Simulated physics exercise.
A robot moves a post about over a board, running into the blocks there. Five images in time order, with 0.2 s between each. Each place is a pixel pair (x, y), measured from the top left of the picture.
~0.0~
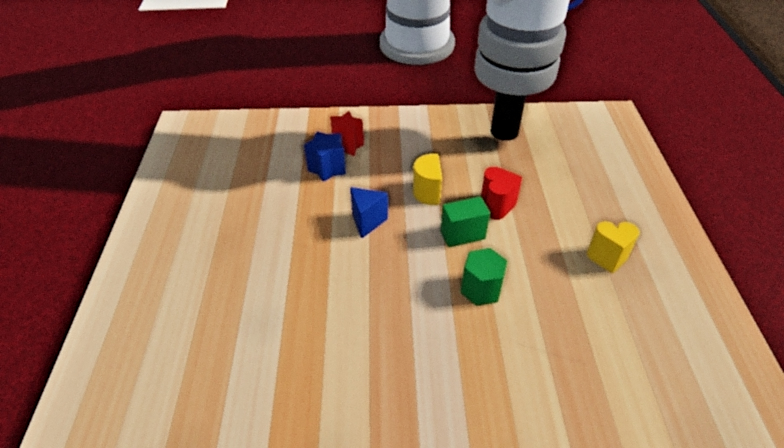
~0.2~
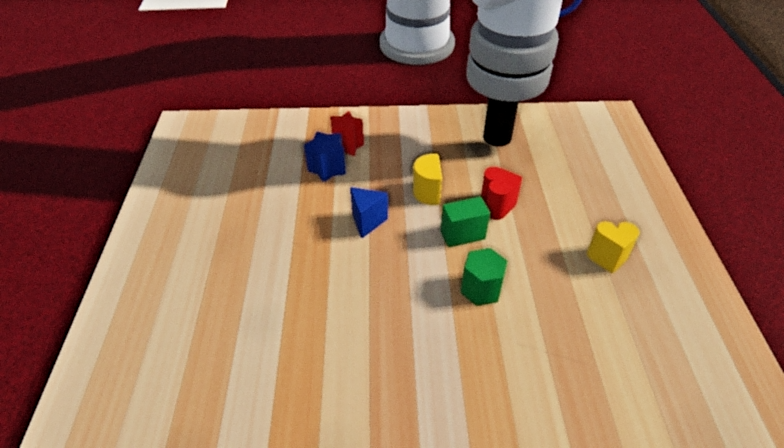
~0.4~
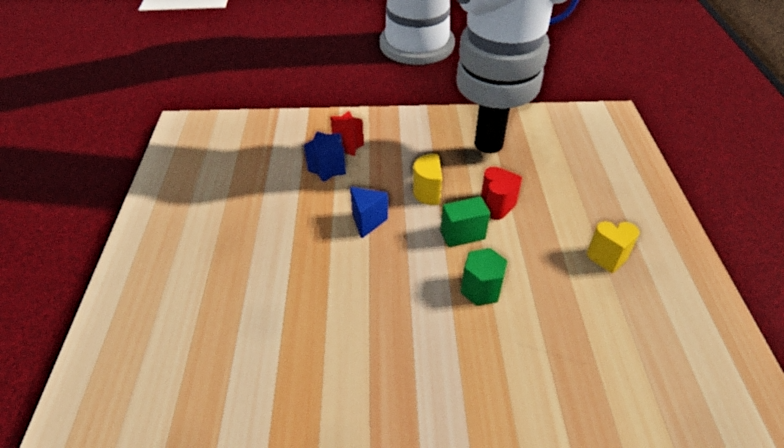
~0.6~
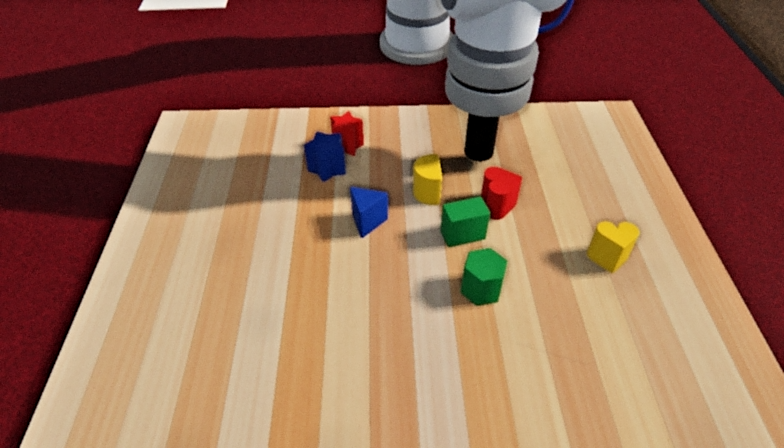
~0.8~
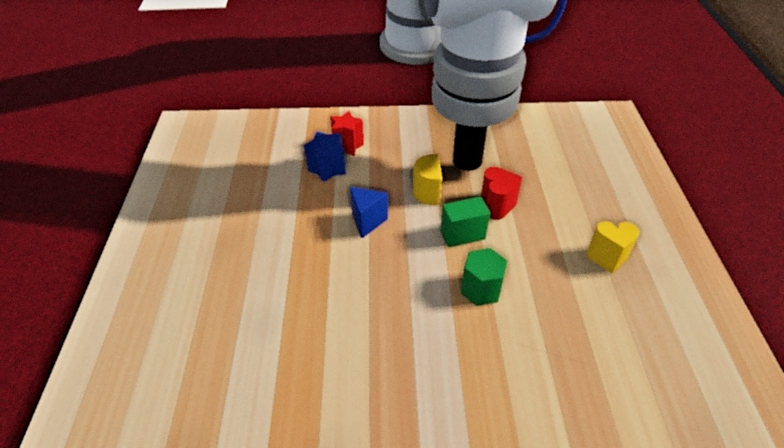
A robot arm moves a black post slightly left and nearer, while the colored blocks stay still.
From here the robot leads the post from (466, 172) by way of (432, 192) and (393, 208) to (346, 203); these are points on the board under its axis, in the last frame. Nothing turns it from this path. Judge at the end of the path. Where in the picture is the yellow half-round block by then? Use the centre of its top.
When the path ends, it will be at (369, 201).
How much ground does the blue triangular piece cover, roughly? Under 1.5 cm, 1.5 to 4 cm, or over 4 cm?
Middling, 1.5 to 4 cm.
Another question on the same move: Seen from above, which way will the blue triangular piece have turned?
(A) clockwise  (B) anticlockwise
The one that fits is A, clockwise.
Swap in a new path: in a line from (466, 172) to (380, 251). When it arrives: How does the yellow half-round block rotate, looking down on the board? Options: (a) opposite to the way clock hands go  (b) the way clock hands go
The correct letter is b.
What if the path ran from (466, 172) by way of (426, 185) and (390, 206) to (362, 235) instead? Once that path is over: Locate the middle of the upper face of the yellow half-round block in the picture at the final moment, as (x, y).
It will likely be found at (389, 216).
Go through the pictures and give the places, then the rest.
In the first picture, post tip (504, 133); block tops, blue triangular piece (366, 197); yellow half-round block (429, 166); red heart (502, 179).
In the second picture, post (497, 138); blocks unchanged.
In the third picture, post (489, 145); blocks unchanged.
In the fourth picture, post (479, 153); blocks unchanged.
In the fifth picture, post (467, 162); blue triangular piece (366, 197); yellow half-round block (429, 166); red heart (502, 179).
On the path given first. One third of the way, post (432, 181); yellow half-round block (410, 176), turned 20° anticlockwise.
Two thirds of the way, post (392, 197); blue triangular piece (349, 208), turned 50° clockwise; yellow half-round block (376, 199), turned 65° anticlockwise.
At the end, post (345, 193); blue triangular piece (342, 212), turned 50° clockwise; yellow half-round block (369, 201), turned 75° anticlockwise; red heart in place.
